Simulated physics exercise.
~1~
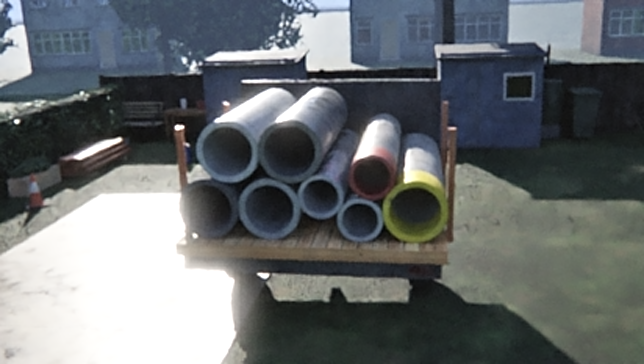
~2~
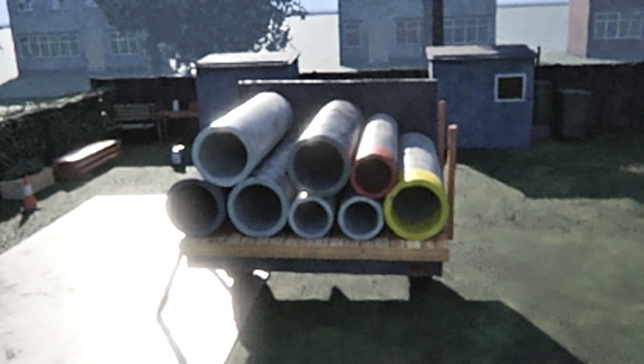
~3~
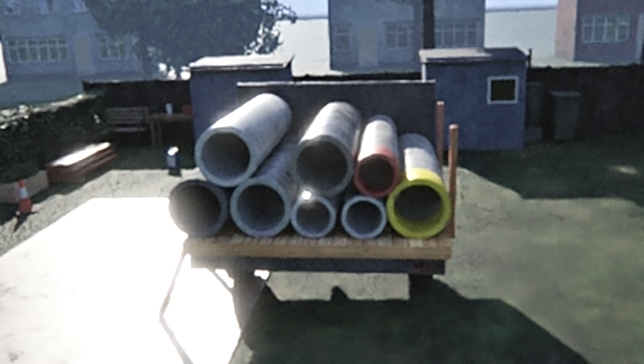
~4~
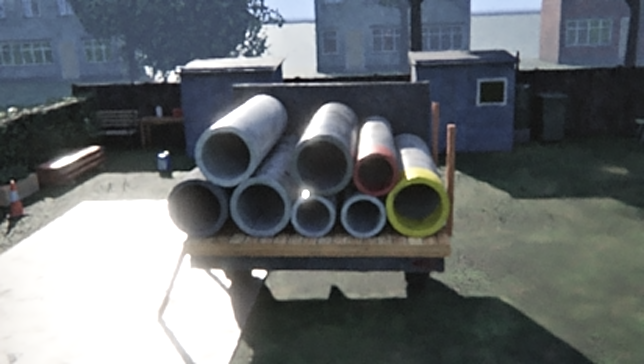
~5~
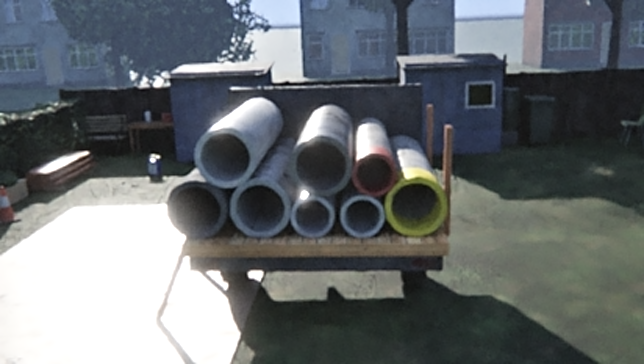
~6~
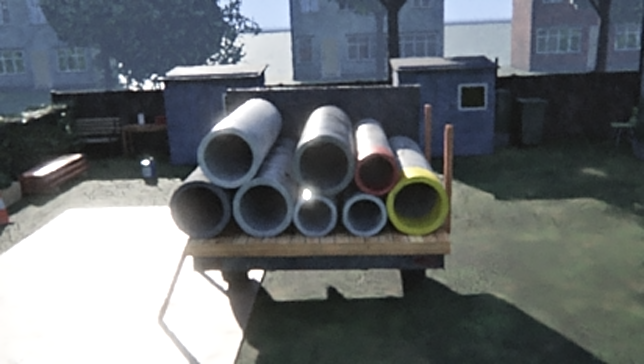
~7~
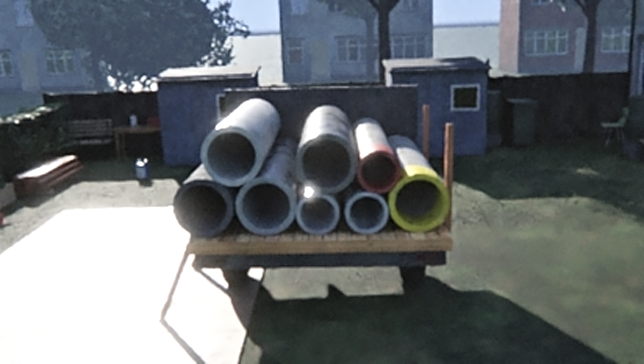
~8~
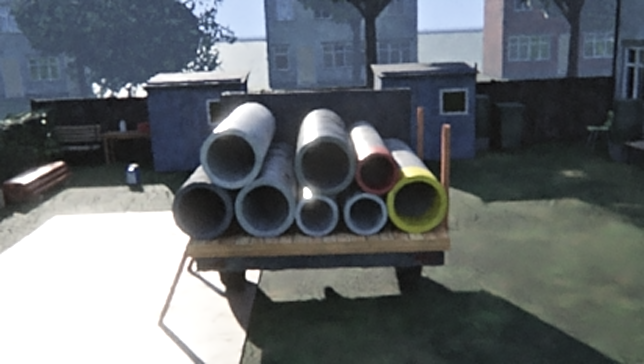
Eight thick concrete pipes sat stacked on a parked farm trailer, one marked red and one yellow. The left posts swung down and the pipes shifted slightly, but all stayed aboard, with red still resting on others and yellow on the deck.
